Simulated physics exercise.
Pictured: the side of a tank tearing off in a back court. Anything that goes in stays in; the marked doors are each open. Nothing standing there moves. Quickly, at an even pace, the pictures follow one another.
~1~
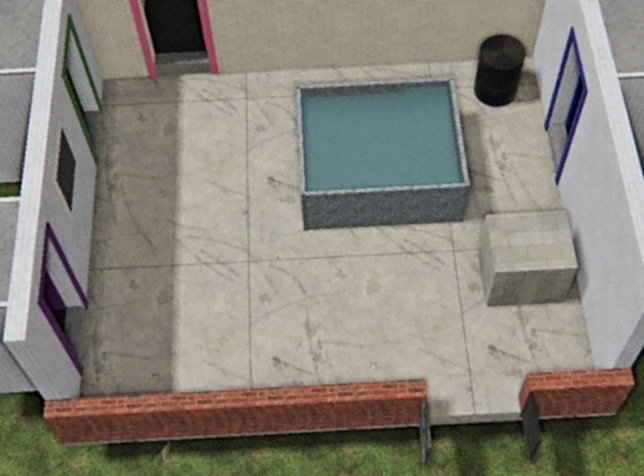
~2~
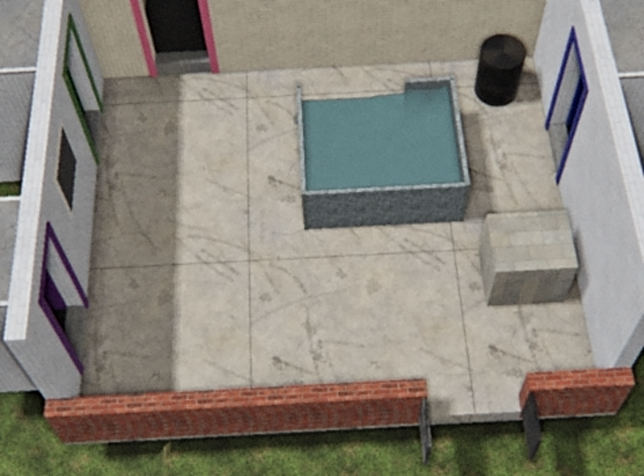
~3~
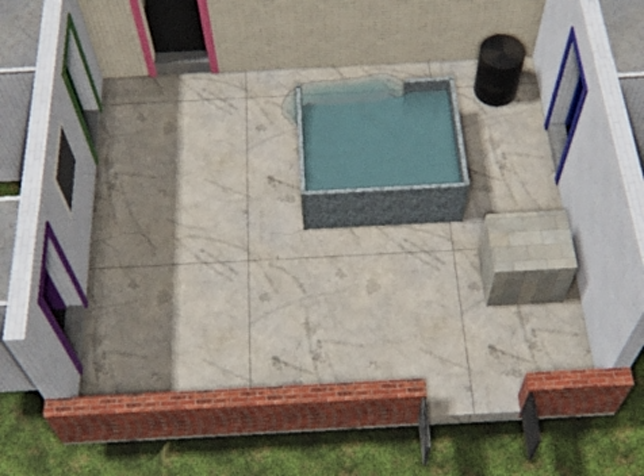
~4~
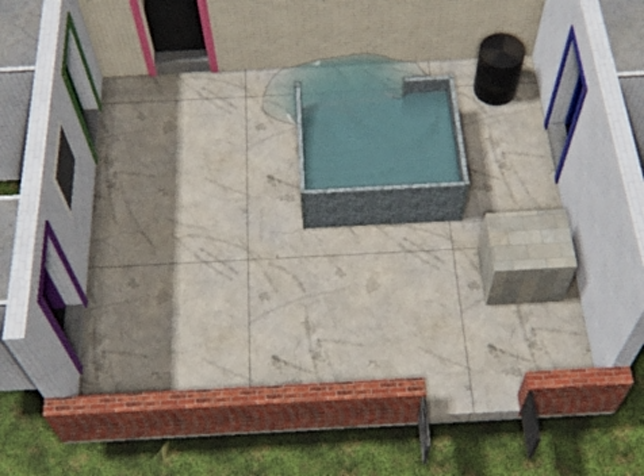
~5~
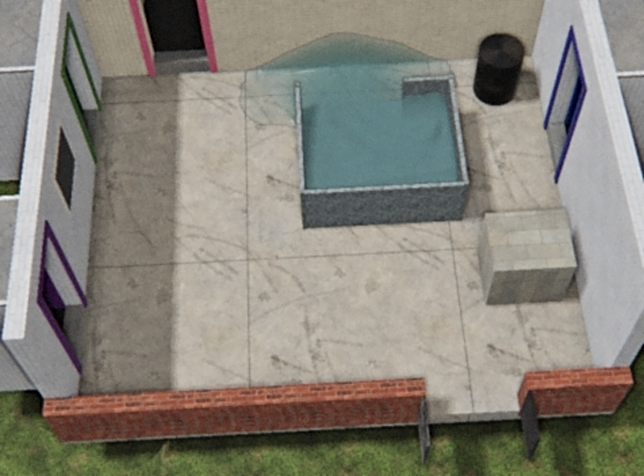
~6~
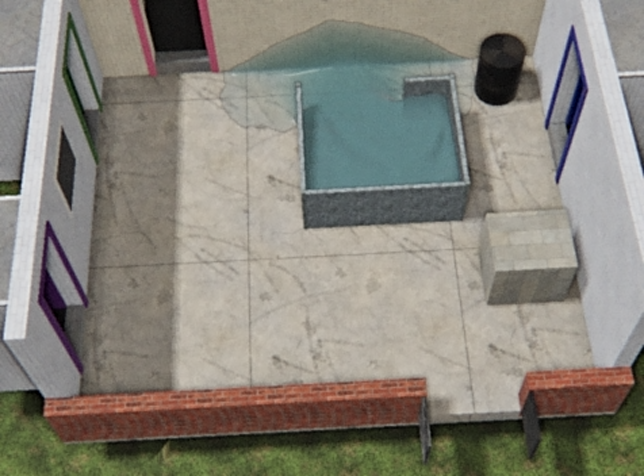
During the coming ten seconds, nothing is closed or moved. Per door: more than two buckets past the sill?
At the end, blue door: At most two buckets, pink door: At most two buckets, purple door: At most two buckets, green door: Over two buckets.
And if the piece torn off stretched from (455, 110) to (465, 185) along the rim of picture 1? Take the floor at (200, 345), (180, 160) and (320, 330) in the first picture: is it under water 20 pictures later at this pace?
Going in your order, I'd say still bare, then still bare, then drenched.
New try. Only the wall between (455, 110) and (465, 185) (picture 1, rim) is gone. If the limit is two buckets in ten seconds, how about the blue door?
My guess is that the blue door surpasses the threshold.
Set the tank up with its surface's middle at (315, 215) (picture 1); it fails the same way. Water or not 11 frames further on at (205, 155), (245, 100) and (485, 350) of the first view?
Going through them in turn: Waterlogged, waterlogged and still bare.
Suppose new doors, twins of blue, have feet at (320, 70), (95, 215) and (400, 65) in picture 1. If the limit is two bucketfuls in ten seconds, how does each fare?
Result, in listed order - gets past the limit, doesn't reach the limit, gets past the limit.
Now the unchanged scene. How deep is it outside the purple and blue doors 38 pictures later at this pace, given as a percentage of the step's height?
Readings, in sequence: 30 percent and 50 percent.
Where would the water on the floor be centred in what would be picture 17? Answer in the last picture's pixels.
It's close to (347, 130).
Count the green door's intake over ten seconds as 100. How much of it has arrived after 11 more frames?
Share at that point: Roughly 20 %.
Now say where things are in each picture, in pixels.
Still water in the tank at (380, 137), in the first frame.
The front is at (298, 122), out from the gap on the tank's far side, in the second frame.
The front is at a hidden place, out from the gap on the tank's far side, in the third frame.
The front is at (407, 62), out from the gap on the tank's far side, in the fourth frame.
The front is at (253, 70), out from the gap on the tank's far side, in the fifth frame.
The front is at (229, 71), out from the gap on the tank's far side, in the sixth frame.
A moment on, water covers 20 % of the floor; the blue door not reached, the pink door wet at the sill, nothing in, the purple door not reached, the green door not reached.
Next, water covers 40 % of the floor; the blue door wet at the sill, nothing in, the pink door wet at the sill, nothing in, the purple door not reached, the green door over two buckets in.
Then, water covers 55 % of the floor; the blue door wet at the sill, nothing in, the pink door wet at the sill, nothing in, the purple door wet at the sill, nothing in, the green door far over two buckets in.
Later, water covers 90 % of the floor; the blue door wet at the sill, nothing in, the pink door wet at the sill, nothing in, the purple door wet at the sill, nothing in, the green door far over two buckets in.
In the end, water covers 100 % of the floor; the blue door wet at the sill, nothing in, the pink door wet at the sill, nothing in, the purple door wet at the sill, nothing in, the green door far over two buckets in.
